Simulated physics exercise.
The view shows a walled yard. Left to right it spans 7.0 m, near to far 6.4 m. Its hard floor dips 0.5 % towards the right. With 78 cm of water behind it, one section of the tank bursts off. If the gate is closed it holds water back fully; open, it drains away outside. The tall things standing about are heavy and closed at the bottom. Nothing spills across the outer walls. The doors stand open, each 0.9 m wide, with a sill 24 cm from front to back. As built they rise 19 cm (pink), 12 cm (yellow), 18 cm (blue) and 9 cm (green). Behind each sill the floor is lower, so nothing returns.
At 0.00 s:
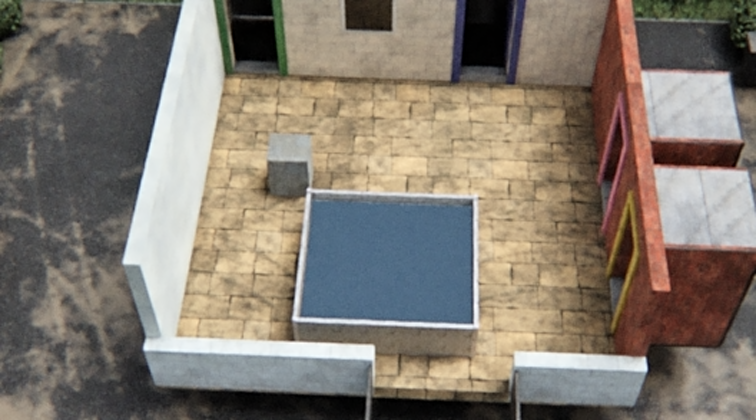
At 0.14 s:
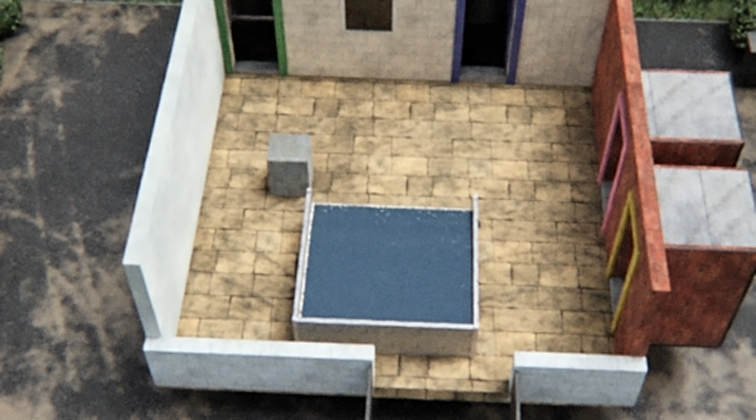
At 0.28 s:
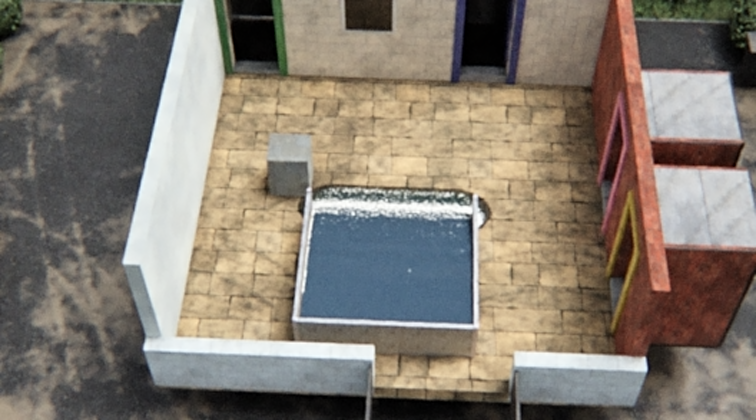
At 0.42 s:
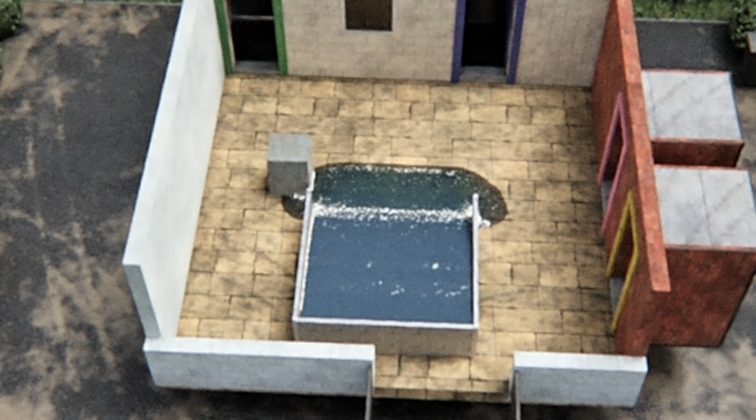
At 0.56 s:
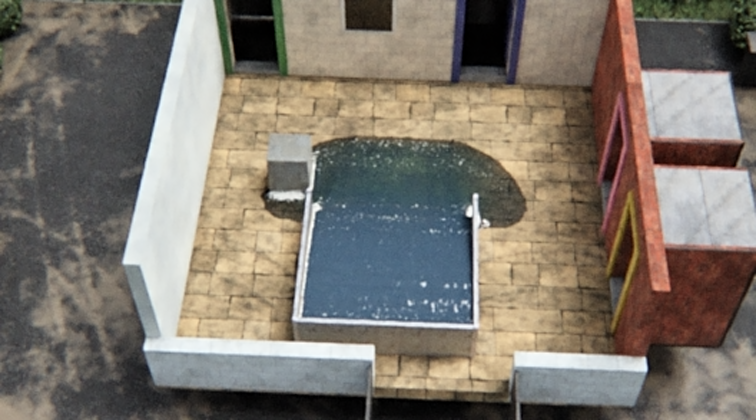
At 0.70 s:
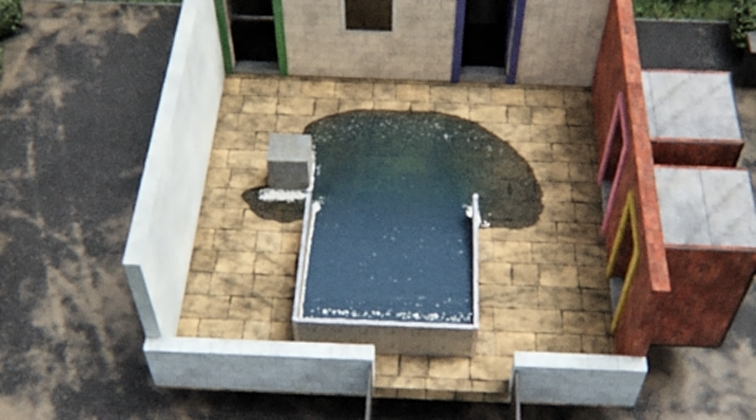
Dark blue water lies still in a square tank in a walled, tiled yard until the tank's far side opens. It pours out through the gap with white froth, spreads across the tan floor in a widening dark patch, and wraps past the grey block on the left while reaching further right.
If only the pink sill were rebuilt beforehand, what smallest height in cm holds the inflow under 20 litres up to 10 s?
Some 9.5 cm above the ground.
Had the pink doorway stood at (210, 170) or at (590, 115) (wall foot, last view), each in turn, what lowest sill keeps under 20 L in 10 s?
Roughly 7.5 and 36 cm.
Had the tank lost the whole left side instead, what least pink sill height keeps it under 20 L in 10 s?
About 10.0 cm.
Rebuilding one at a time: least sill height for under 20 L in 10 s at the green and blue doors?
About 30 cm at green and 31 cm at blue.
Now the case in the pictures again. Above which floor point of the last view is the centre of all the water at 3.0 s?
At about (400, 163).
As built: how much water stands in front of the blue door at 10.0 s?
Some 9.0 cm.
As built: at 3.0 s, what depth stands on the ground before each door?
Depths in cm: Pink 2, yellow 0, blue 33, green 26.
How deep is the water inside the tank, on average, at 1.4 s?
Some 43 cm.
After 1.4 s water covers 45 % of the floor, deepest (48 cm) near (394, 82); it has not reached the pink door.
After 3.0 s water covers 60 % of the floor, deepest (50 cm) near (584, 89); 2 cm at the pink door, 0 litres in over its 19 cm sill.
After 10.0 s water covers 100 % of the floor, deepest (20 cm) near (598, 251); 9 cm at the pink door, 0 litres in over its 19 cm sill.
At the pink door as built, the water arrived by 2.0 s and peaked near 14 cm at 5.8 s.
Run again over the same 10 s with other heights there, 40 litres in over 8 cm, 13 litres over 10.5 cm. The limit of 20 litres is kept from about 9.5 cm up.
